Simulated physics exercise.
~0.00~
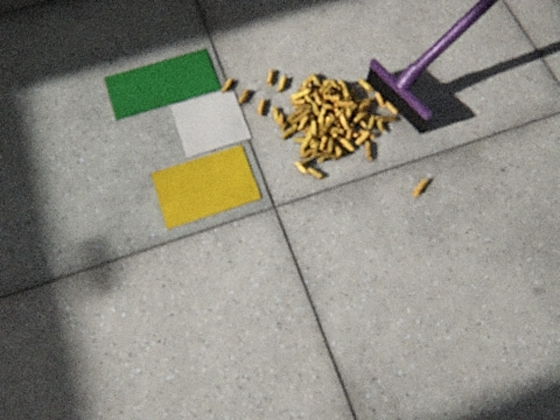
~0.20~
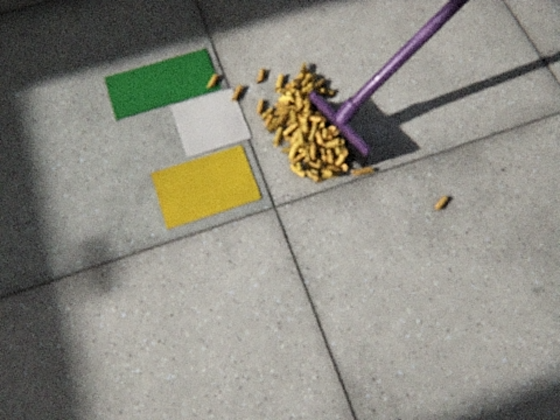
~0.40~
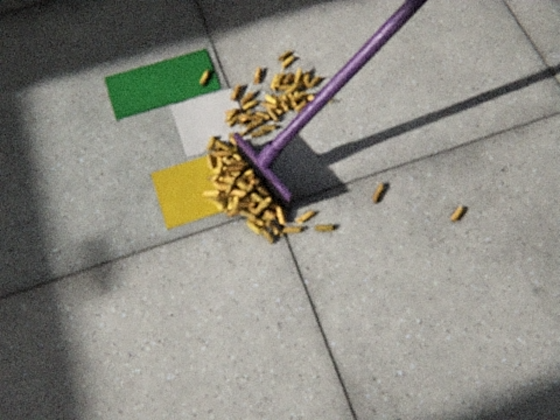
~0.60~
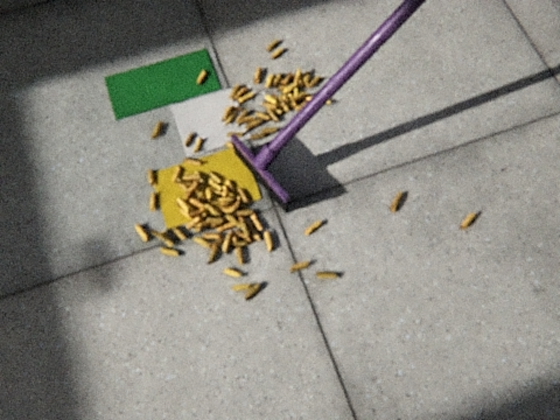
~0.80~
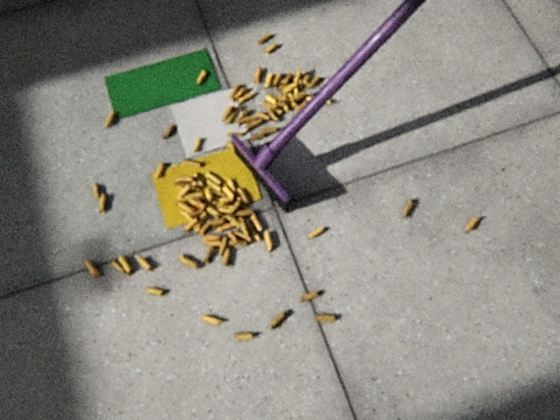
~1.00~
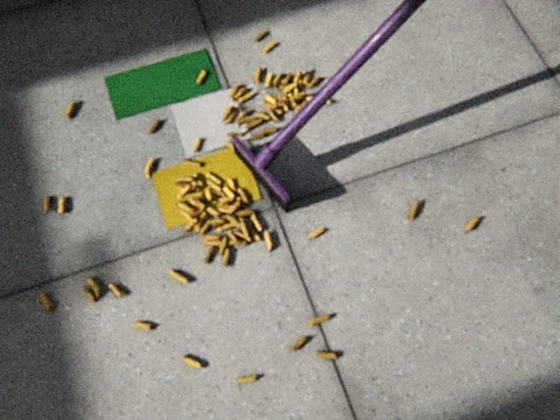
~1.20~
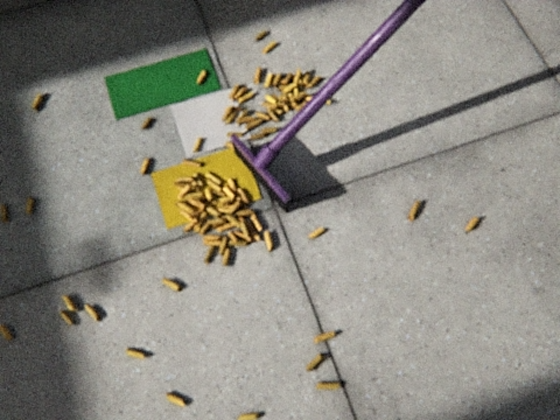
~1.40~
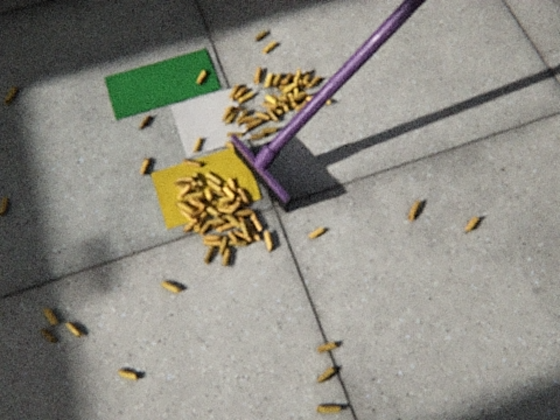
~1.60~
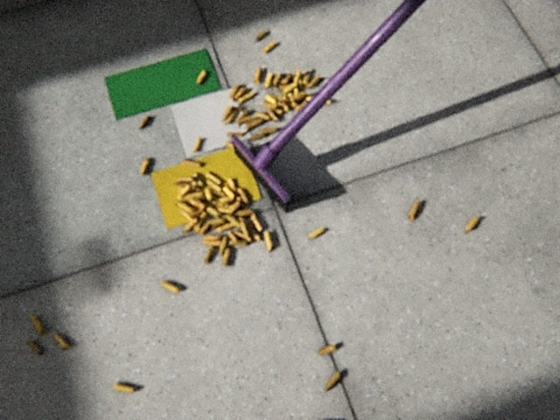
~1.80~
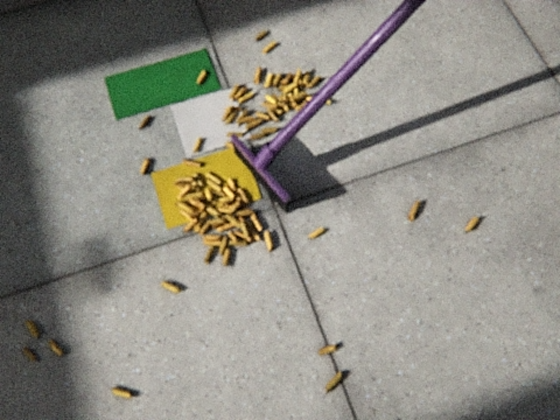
The clip shows a purple squeegee pushing a heap of dry pasta pieces left and downward across grey paving, then stopping as many pieces scatter outward, some sliding out of view, leaving a cluster largely covering the yellow mat, with others strewn near the white mat and beyond.
